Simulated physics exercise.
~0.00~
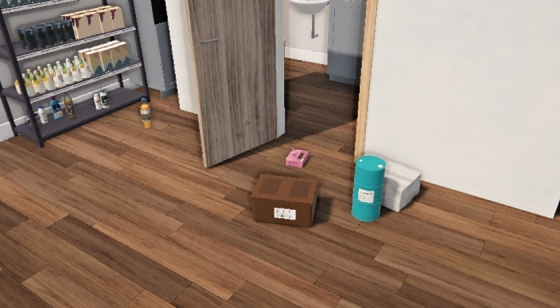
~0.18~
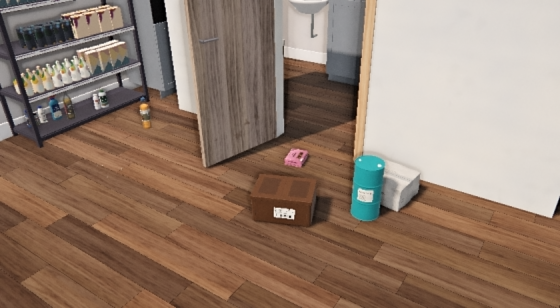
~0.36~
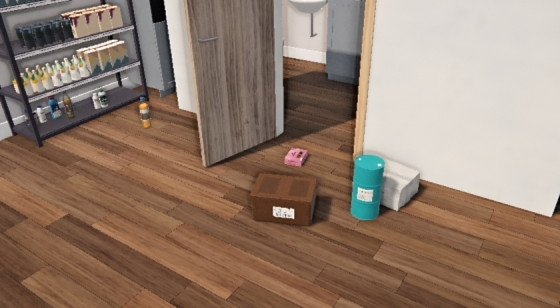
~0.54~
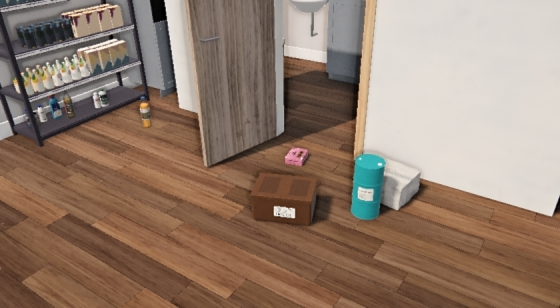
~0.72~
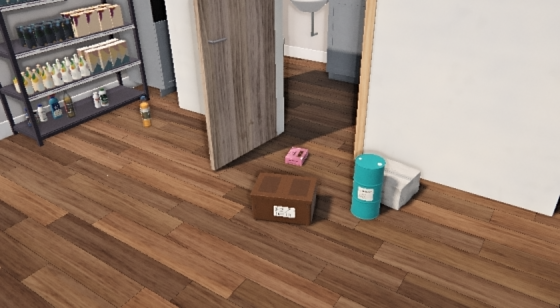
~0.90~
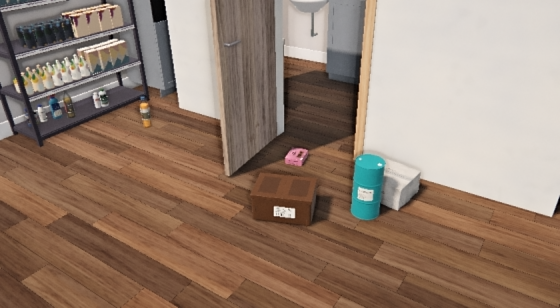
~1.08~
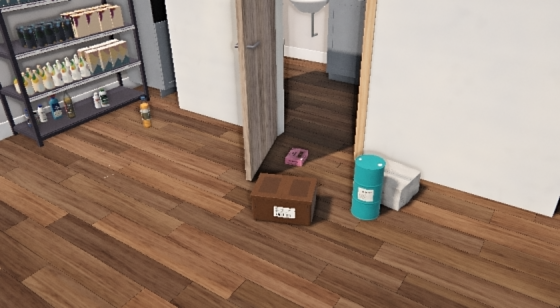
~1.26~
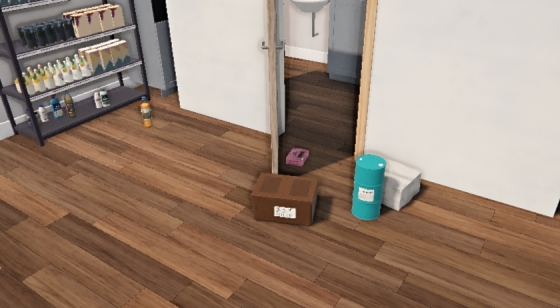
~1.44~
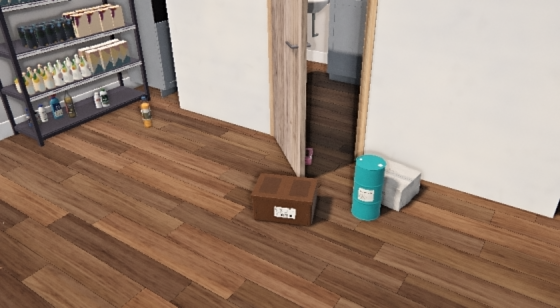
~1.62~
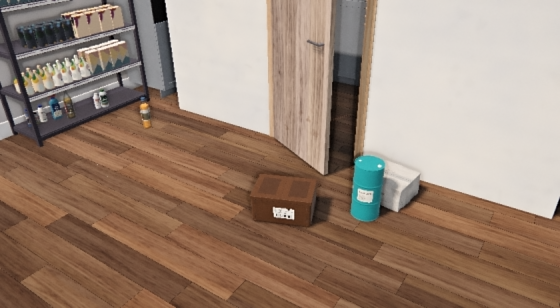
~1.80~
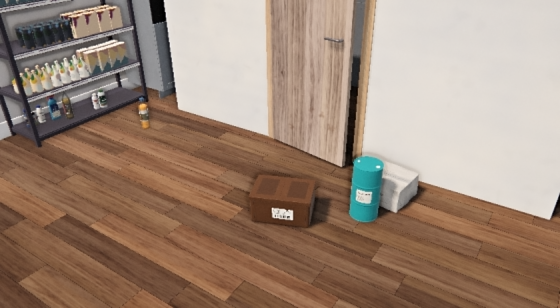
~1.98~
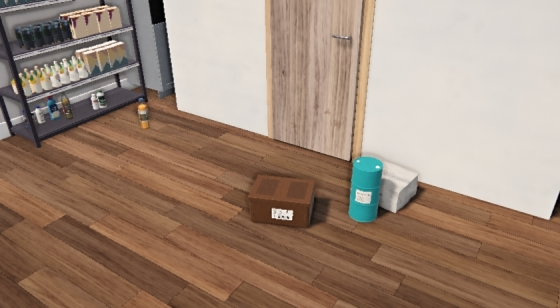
Wooden door swinging shut past a brown box and turquoise canister, hiding a small pink packet from view and ending fully closed.
